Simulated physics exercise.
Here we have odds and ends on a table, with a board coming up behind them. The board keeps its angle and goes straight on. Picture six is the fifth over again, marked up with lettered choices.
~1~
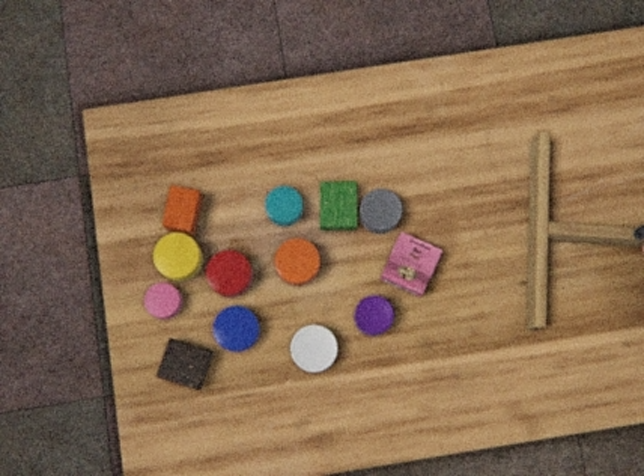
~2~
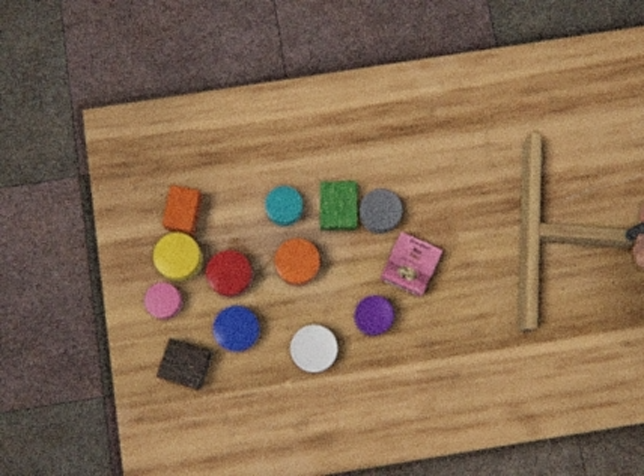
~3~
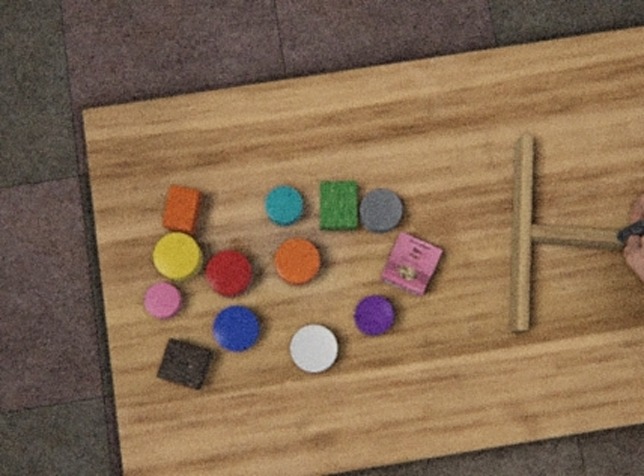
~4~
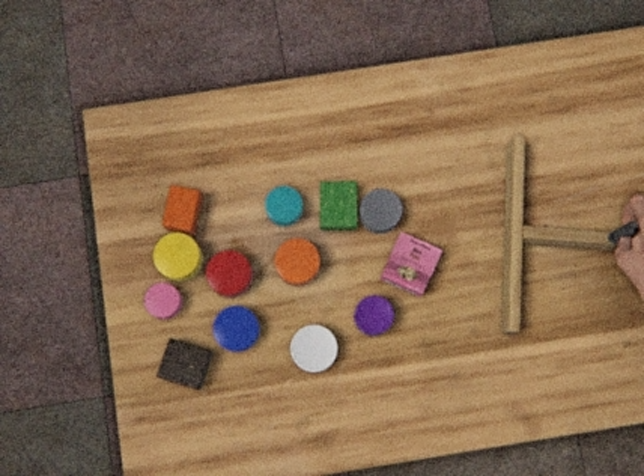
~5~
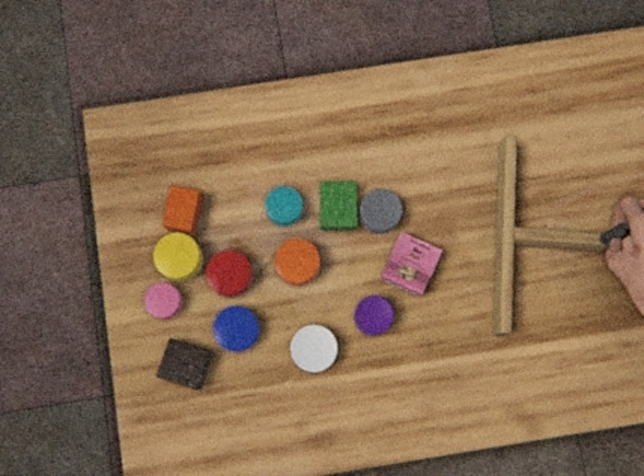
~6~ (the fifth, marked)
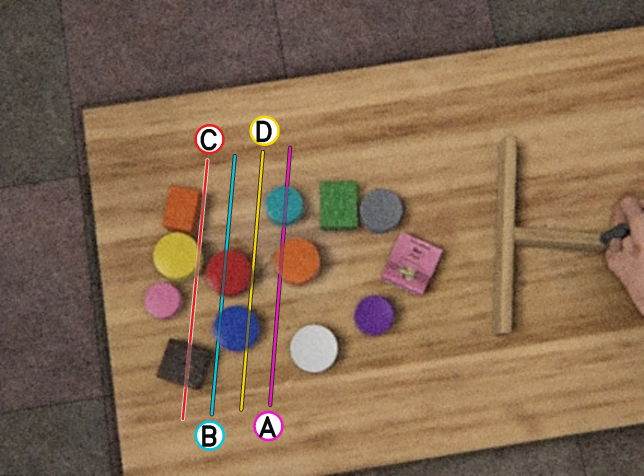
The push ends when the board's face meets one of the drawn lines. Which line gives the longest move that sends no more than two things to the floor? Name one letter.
C.
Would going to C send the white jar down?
By then, no.
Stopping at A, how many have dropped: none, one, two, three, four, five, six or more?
In all, none.
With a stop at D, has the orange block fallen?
No.
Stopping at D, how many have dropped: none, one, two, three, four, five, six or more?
In all, none.
On the copy, A at (280, 273); B at (223, 281); C at (195, 286); D at (252, 277).
On C. First, board (398, 250); purple jar (368, 316); green block (333, 206).
Then, board (286, 268); yellow tin (142, 256); pink tin (152, 312).
Finally, board (195, 282); yellow tin over the edge; pink tin over the edge; two fallen.
By contrast, A is within the limit but short; B is within the limit but short; D is within the limit but short.
